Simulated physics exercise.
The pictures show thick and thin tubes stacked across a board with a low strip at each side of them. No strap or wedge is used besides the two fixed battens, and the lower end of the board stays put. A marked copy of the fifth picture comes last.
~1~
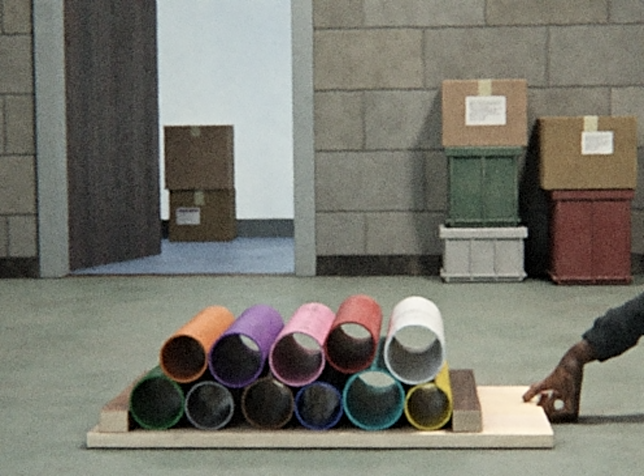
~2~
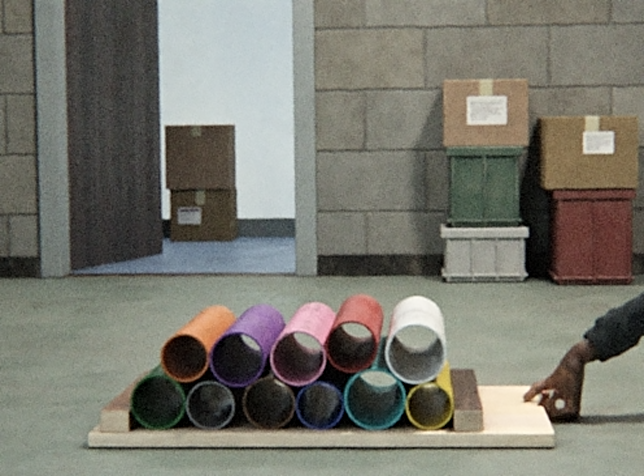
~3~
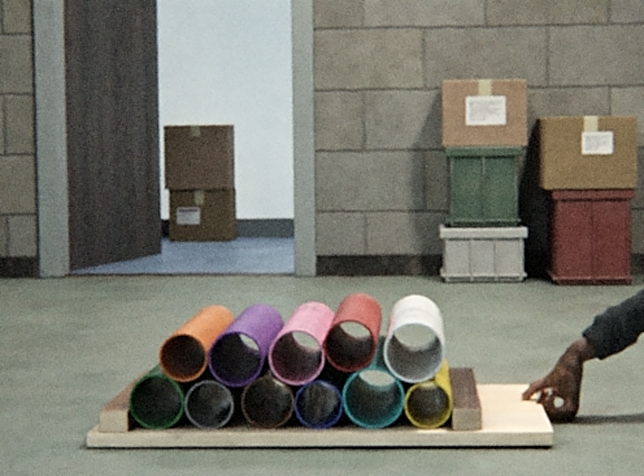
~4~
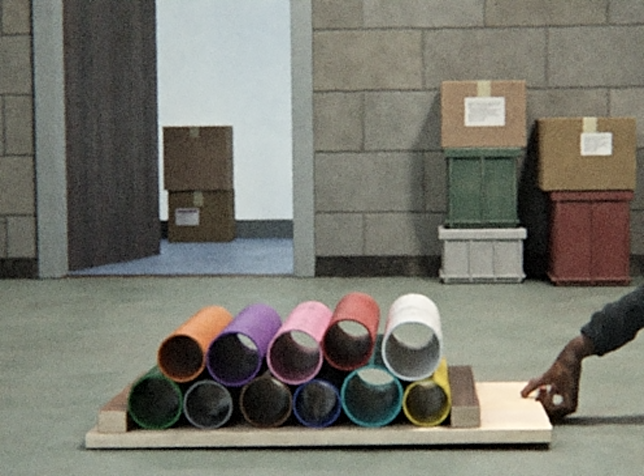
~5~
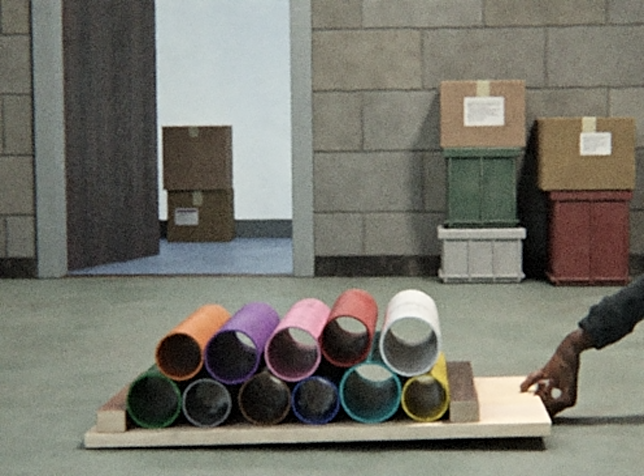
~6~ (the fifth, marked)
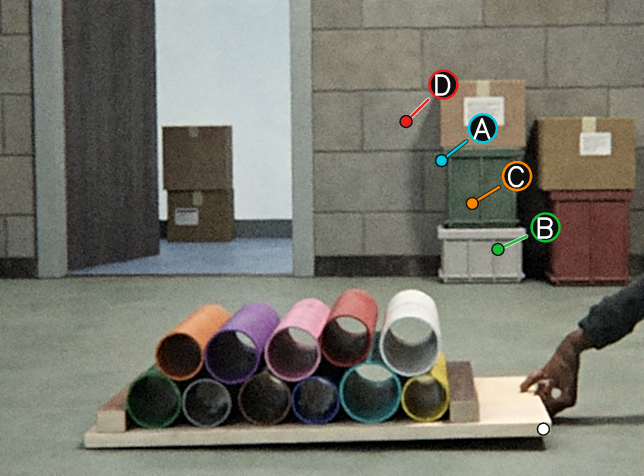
Colourful open-ended tubes lie stacked in two rows across a pale board on a grey-green floor, seen from the front in a block-walled room with an open door at left and boxes and bins at right. Orange, purple, pink, red and white tubes rest above green, dark, blue, turquoise and yellow ones, between low strips. A hand at right grips the board's end, then raises it slightly, tilting board and tubes a little.
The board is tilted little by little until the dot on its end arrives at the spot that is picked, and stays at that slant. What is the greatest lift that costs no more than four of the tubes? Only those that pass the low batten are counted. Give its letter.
The last mark within the limit is A.
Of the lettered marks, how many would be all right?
Three of them.
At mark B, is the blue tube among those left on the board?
The blue tube: Yes.
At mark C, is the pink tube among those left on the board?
No, with C.
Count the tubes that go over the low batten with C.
At C the number is four.
On the marked copy, A at (441, 160); B at (498, 250); C at (472, 204); D at (406, 122); the white dot at (543, 429).
With A. Early on, board at 20°.
Further on, board at 37°.
At the end, board at 38°, four over the low batten (pink, purple, orange, red).
As for the rest, B four over the low batten (pink, purple, orange, red); C four over the low batten (pink, purple, orange, red); D five over the low batten.
